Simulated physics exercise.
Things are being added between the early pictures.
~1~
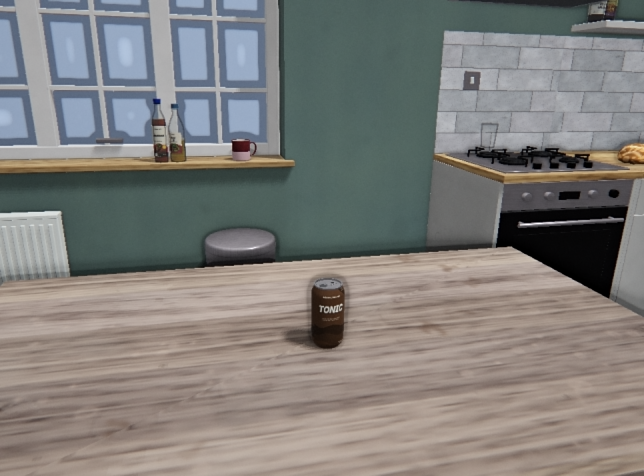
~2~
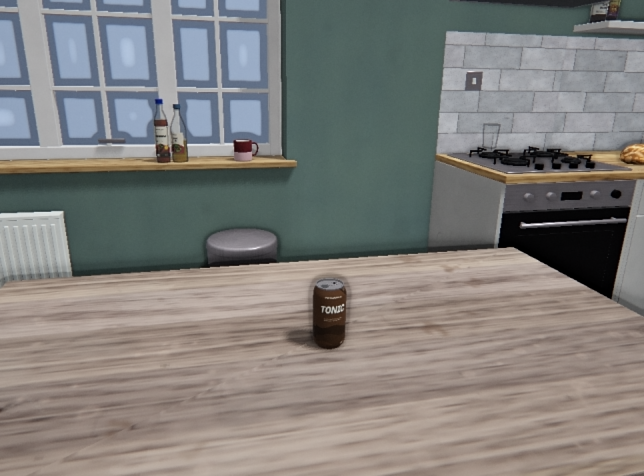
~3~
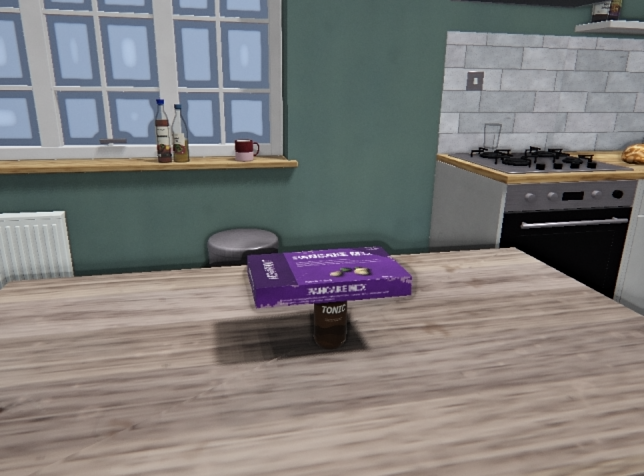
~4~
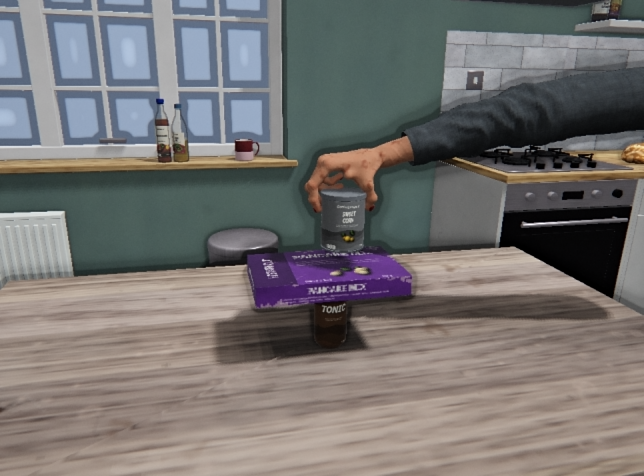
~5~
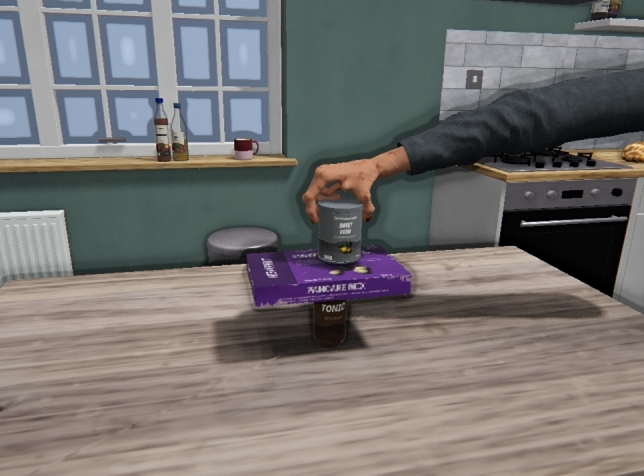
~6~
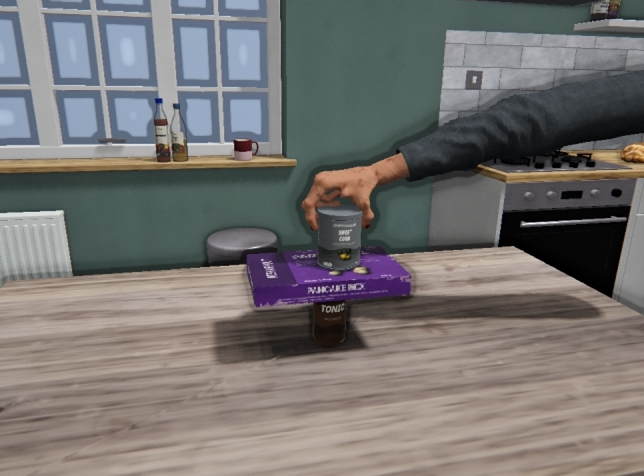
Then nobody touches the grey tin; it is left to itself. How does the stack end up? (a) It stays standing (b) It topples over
It stays standing (a).
Then, 0.70 s later than the last frame, all is still.
Then, 1.70 s later than the last frame, grey tin resting near (340, 237).
When it is over, all 3 as before. End places, in pixels of the last picture, grey tin near (340, 237). The stack stays up.
